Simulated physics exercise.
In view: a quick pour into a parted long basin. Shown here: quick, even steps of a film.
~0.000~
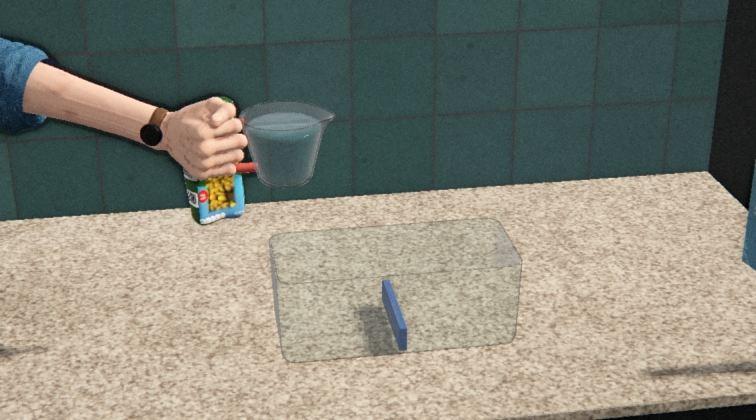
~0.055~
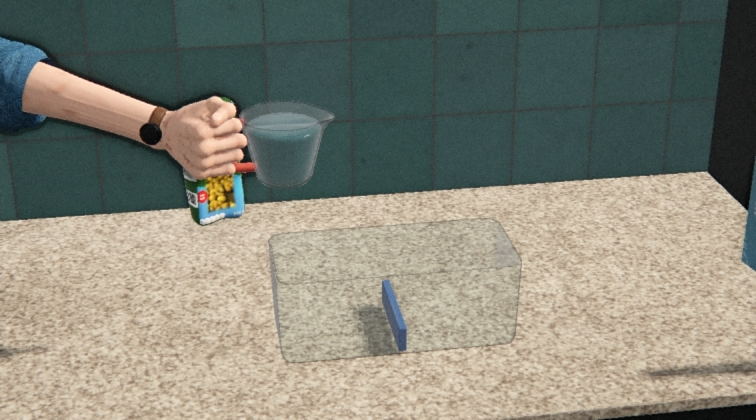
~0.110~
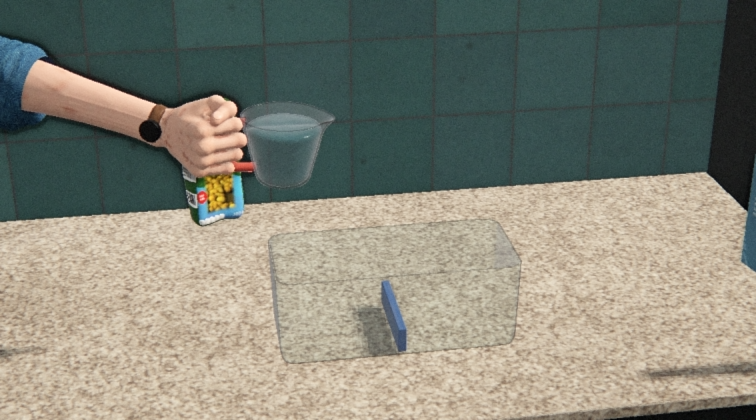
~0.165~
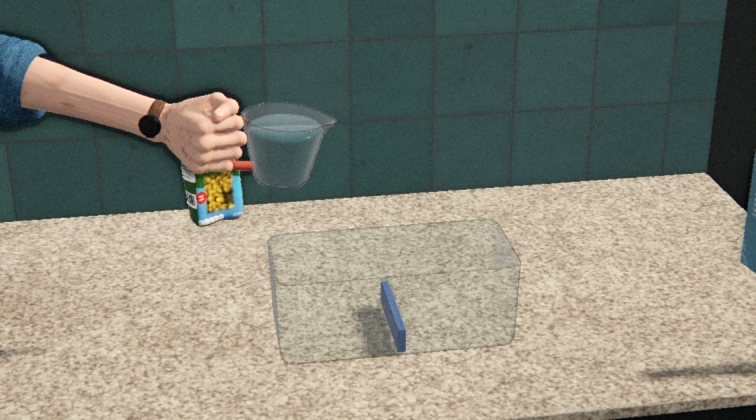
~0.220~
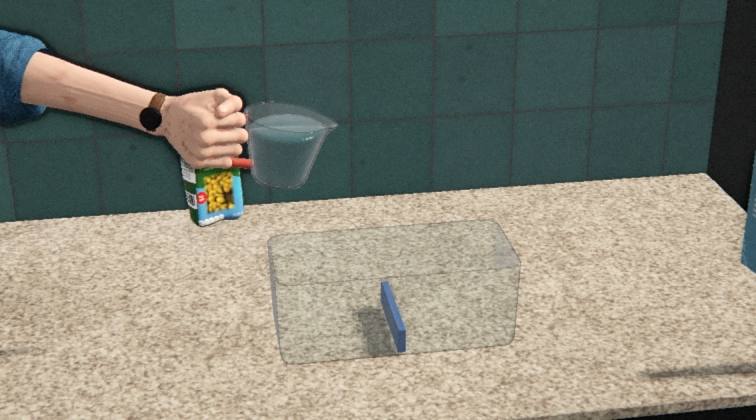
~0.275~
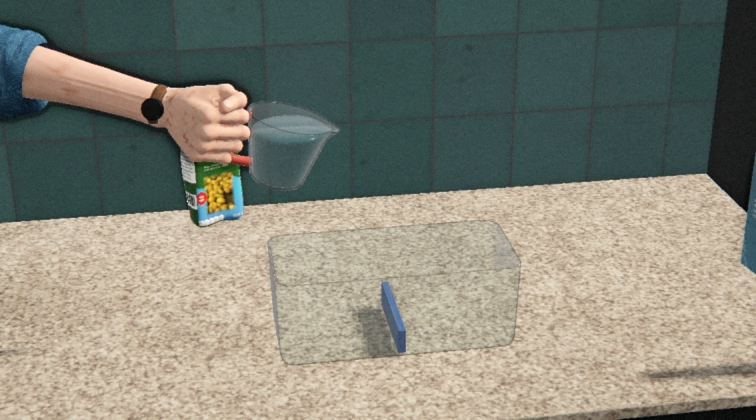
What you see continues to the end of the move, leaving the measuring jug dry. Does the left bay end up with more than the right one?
Yes: The left bay will be the one that fills most.
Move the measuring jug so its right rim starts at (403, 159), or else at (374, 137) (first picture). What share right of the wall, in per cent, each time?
Roughly 95 per cent, then roughly 80 per cent.
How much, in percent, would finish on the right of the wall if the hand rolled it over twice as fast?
Some 20 per cent.
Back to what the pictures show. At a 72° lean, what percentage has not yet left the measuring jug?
55 %.
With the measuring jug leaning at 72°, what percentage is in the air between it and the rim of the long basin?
Somewhere around 30 per cent of it.
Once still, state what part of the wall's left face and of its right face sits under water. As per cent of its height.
It settles around 30 on the left side and around 10 on the right side.
After 0.69 s the tilt is 72° and 54 per cent is still to pour, 9 is left of the wall and 7 right of it.
After 1.00 s the tilt is 106° and 4 per cent is still to pour, 59 is left of the wall and 27 right of it.
After 1.32 s the tilt is 112° and 0 per cent is still to pour, 68 is left of the wall and 30 right of it.
After 1.67 s the tilt is 112° and 0 per cent is still to pour, 68 is left of the wall and 30 right of it.
In the end 68 per cent lies left of the wall, 30 right of it and 2 outside.
